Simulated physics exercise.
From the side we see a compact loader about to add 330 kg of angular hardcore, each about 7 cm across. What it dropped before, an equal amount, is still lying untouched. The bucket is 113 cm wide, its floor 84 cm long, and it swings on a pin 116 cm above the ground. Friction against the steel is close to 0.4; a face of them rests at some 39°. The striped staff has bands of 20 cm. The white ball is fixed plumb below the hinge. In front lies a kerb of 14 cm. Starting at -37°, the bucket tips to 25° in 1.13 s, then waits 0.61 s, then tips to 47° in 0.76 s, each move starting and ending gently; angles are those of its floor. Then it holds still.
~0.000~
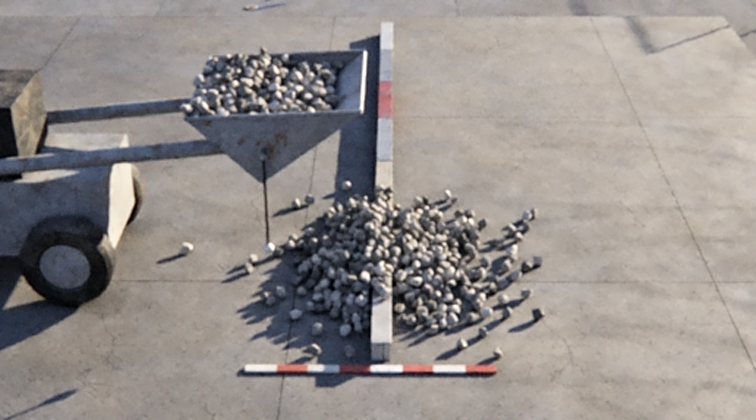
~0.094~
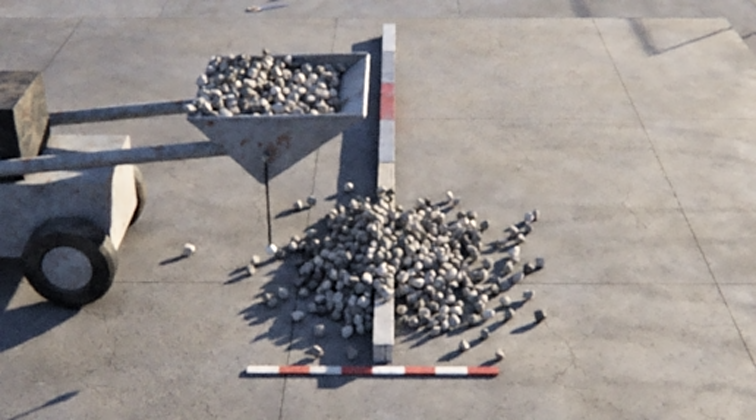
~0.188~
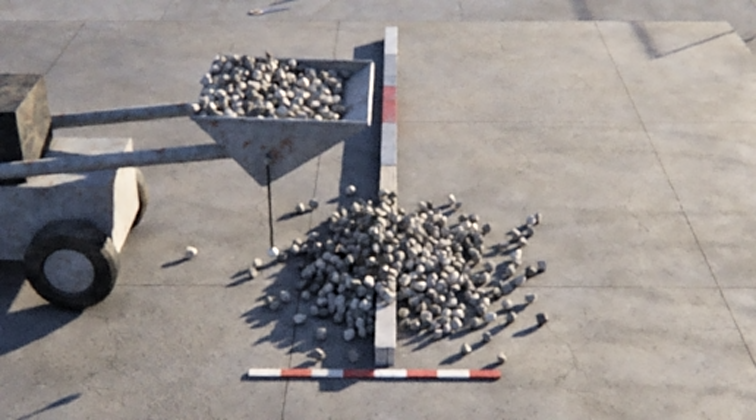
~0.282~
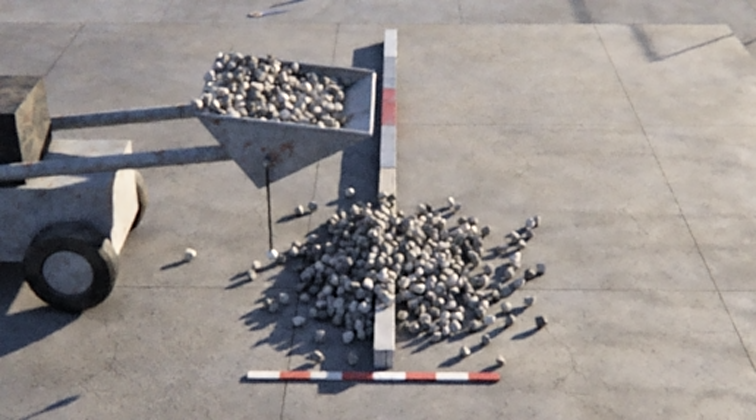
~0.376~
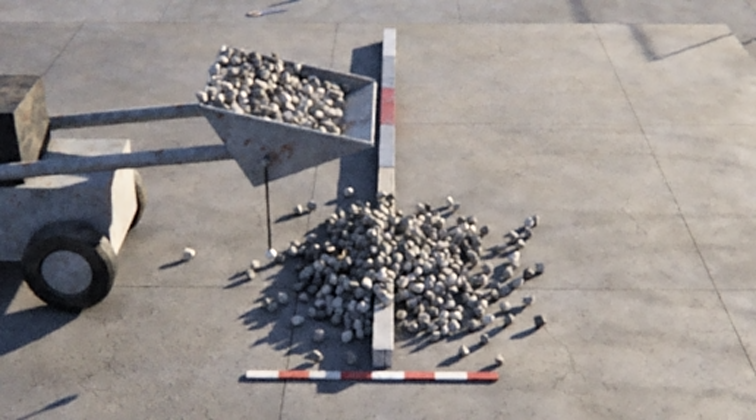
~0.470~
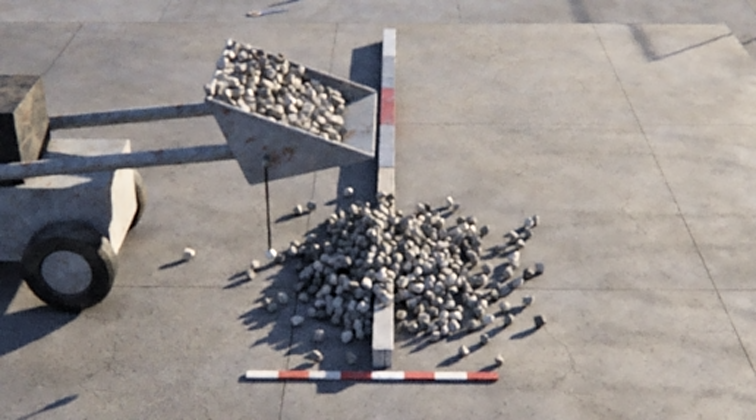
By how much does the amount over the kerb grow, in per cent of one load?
Some 56 per cent is added.
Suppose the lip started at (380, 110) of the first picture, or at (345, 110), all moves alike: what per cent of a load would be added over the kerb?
First some 70, then 35 per cent.
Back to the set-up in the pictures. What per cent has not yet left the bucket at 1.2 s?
It holds some 95 per cent.
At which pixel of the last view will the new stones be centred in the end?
Near (399, 249).
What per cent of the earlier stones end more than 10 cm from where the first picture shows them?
About 5 per cent.
After 0.9 s the floor is at 15°; in per cent of one load, 100 in the bucket, 57 on this side of the kerb, 43 over the kerb; the foremost stones are at (531, 259).
After 1.2 s the floor is at 25°; in per cent of one load, 96 in the bucket, 62 on this side of the kerb, 43 over the kerb; the foremost stones are at (531, 259).
After 3.0 s the floor is at 47°; in per cent of one load, 0 in the bucket, 102 on this side of the kerb, 98 over the kerb; the foremost stones are at (530, 249).
After 5.5 s the floor is at 47°; in per cent of one load, 0 in the bucket, 102 on this side of the kerb, 98 over the kerb; the foremost stones are at (530, 249). Net gain over the kerb, 56.
